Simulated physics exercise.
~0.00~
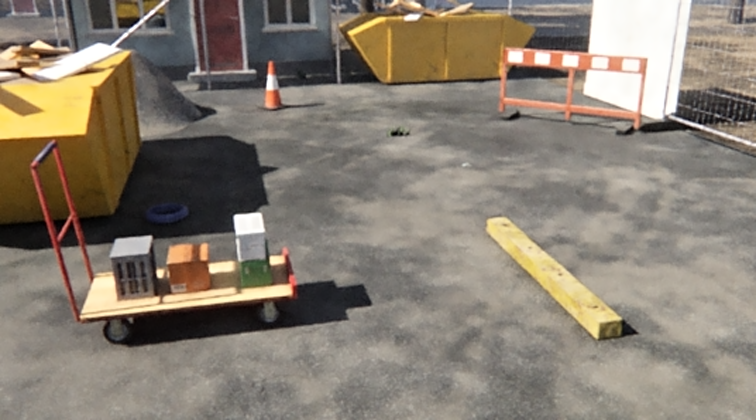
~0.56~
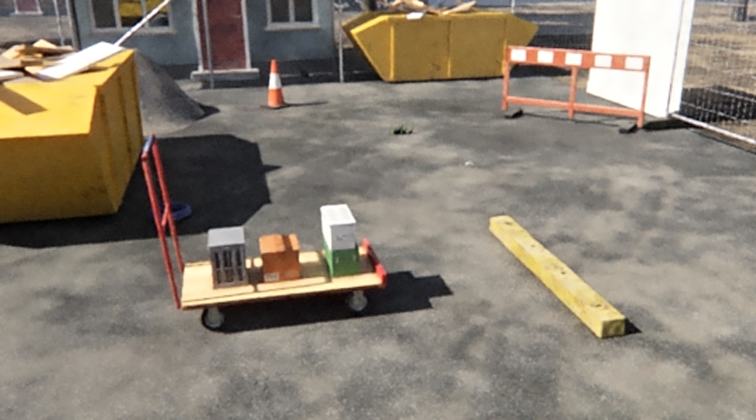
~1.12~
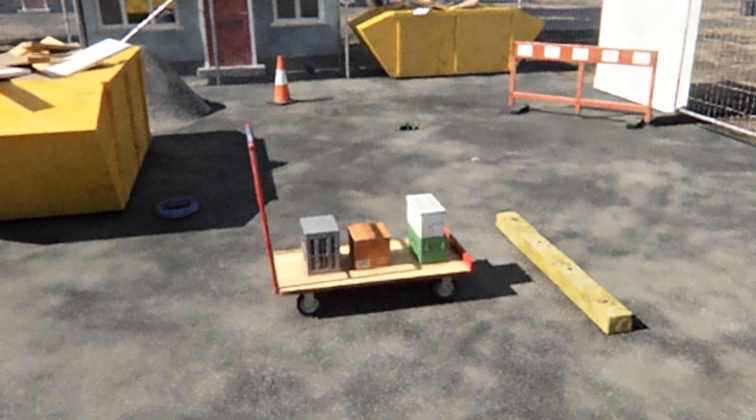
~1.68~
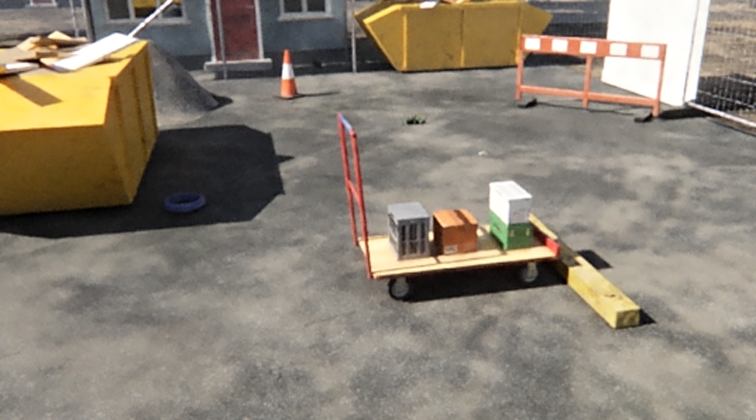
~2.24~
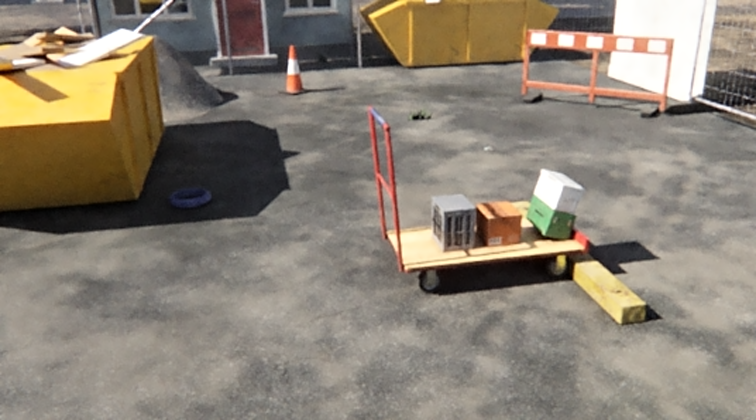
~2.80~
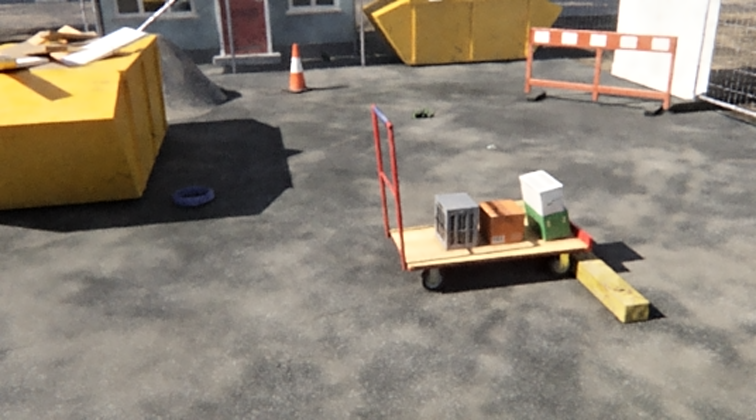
Platform trolley carrying four loose items rolling right into a yellow beam and stopping, the stacked white and green boxes tilting but staying aboard.
